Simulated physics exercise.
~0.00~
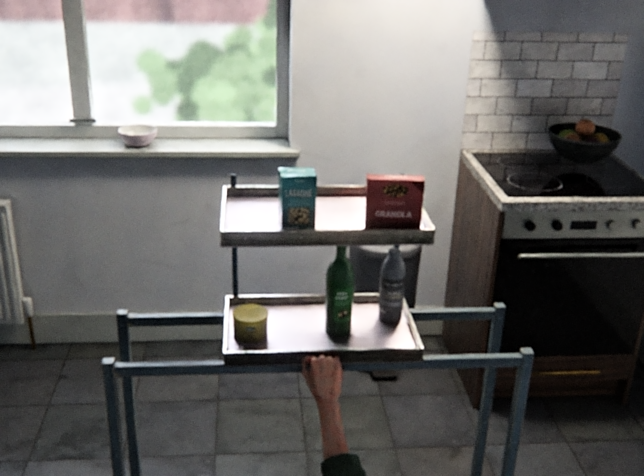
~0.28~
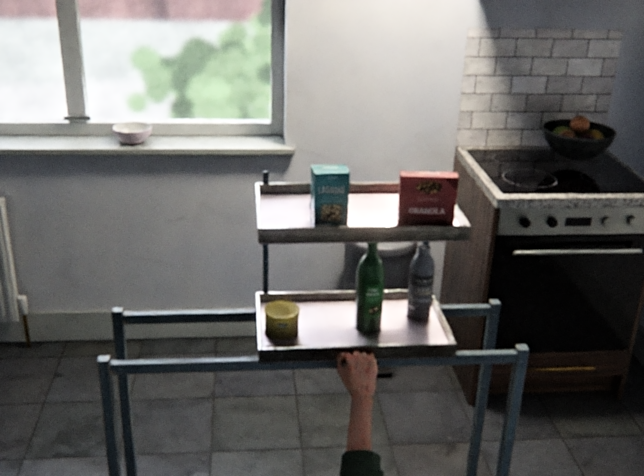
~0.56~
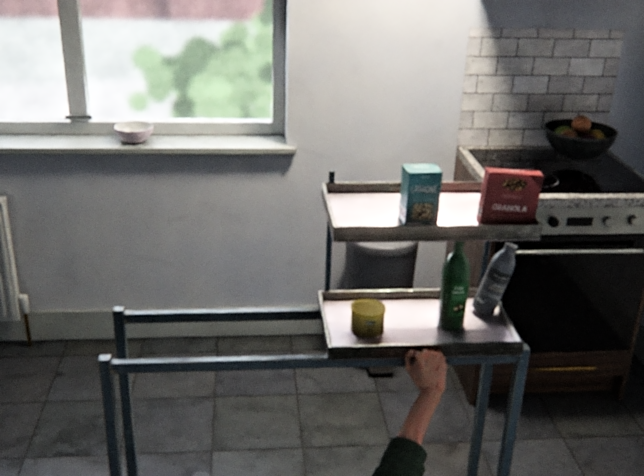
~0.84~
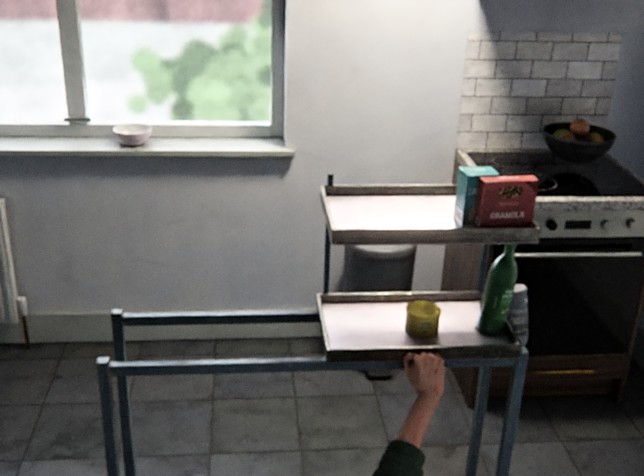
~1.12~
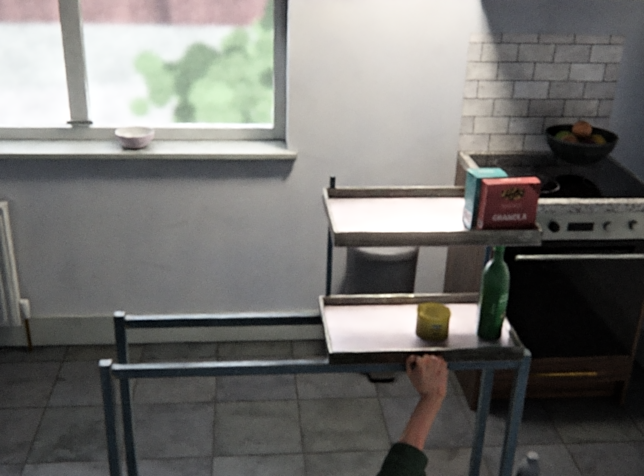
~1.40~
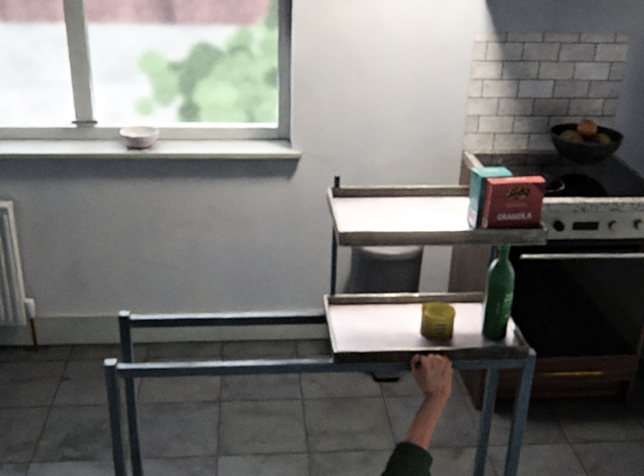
In a kitchen, a hand pushed a two-level tray holding cartons, bottles and a yellow tub rightward along rails until it stopped abruptly; the grey bottle tipped over the edge and fell, while the turquoise carton and yellow tub slid right and everything else stayed aboard.
